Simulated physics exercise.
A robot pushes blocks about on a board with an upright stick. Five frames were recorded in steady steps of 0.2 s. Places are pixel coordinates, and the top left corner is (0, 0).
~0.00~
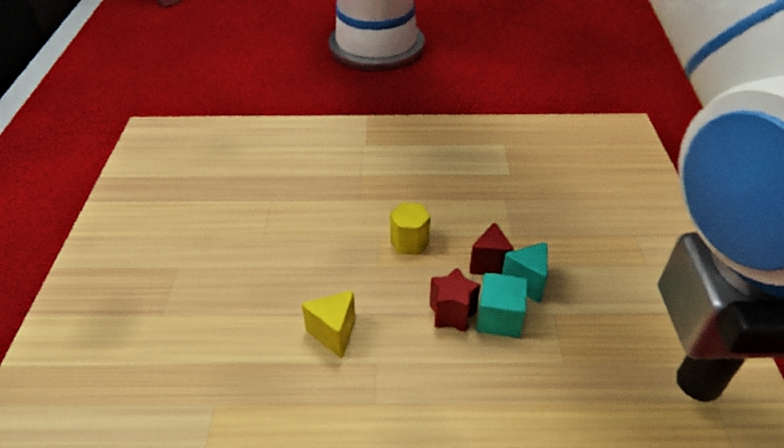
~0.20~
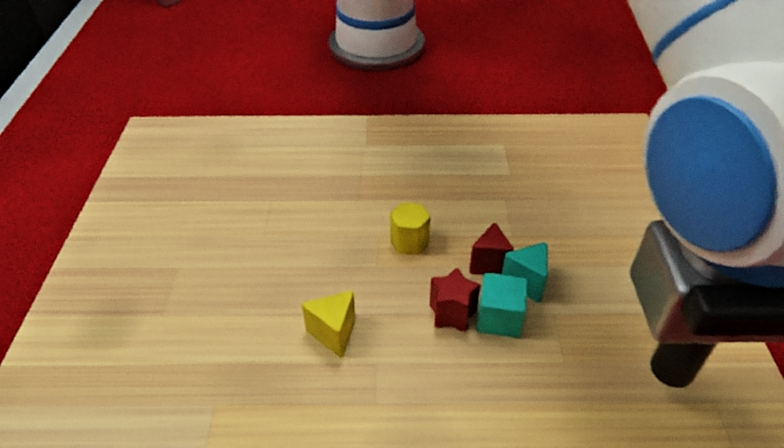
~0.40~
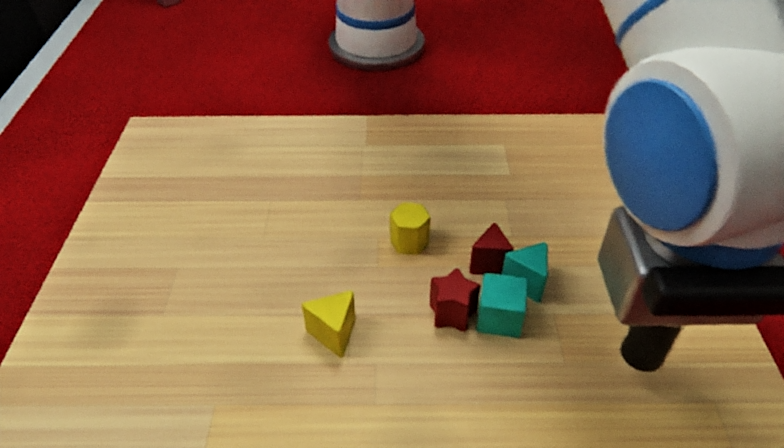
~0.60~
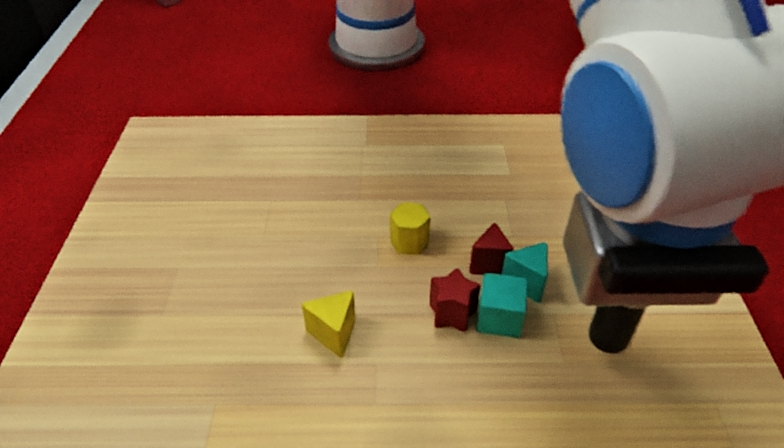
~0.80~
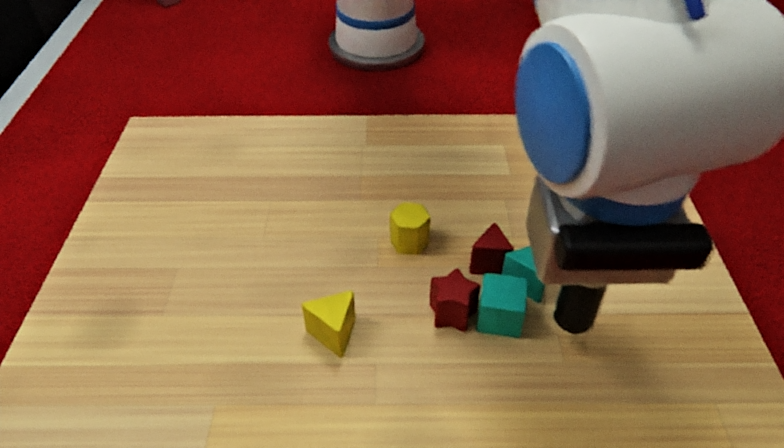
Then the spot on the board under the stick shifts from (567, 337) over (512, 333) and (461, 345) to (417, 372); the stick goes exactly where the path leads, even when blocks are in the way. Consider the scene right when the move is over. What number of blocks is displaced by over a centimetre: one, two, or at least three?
Two.
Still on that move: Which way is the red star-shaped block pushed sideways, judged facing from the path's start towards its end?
Displaced right.
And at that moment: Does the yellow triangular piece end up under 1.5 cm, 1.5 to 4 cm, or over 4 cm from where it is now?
Shift of under 1.5 cm.
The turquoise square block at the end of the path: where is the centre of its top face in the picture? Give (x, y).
When the path ends, it will be at (458, 282).
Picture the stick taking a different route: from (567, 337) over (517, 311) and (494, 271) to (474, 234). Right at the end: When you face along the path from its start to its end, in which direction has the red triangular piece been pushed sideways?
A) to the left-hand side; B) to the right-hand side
(B)
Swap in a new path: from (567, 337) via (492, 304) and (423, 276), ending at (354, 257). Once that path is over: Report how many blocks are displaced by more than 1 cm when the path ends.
Moved: 3 or more.
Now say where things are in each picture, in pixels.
The first picture shows tip of the stick (698, 384), middles of tops, yellow triangular piece (331, 307), red star-shaped block (455, 286), turquoise square block (505, 291), turquoise triangular piece (533, 256).
The second picture shows stick (671, 371), nothing pushed.
The third picture shows stick (641, 356), nothing pushed.
The fourth picture shows stick (608, 339), nothing pushed.
The fifth picture shows stick (573, 320), yellow triangular piece (331, 307), red star-shaped block (455, 286), turquoise square block (505, 291), turquoise triangular piece (533, 256).
What follows on the original path. One third of the way, stick (516, 315); red star-shaped block (437, 280); turquoise square block (482, 285), turned 25° clockwise.
Two thirds of the way, stick (463, 327); red star-shaped block (413, 270); turquoise square block (458, 282), turned 55° clockwise.
At the end, stick (418, 355); yellow triangular piece unmoved; red star-shaped block (413, 270); turquoise square block (458, 282), turned 55° clockwise; turquoise triangular piece unmoved.
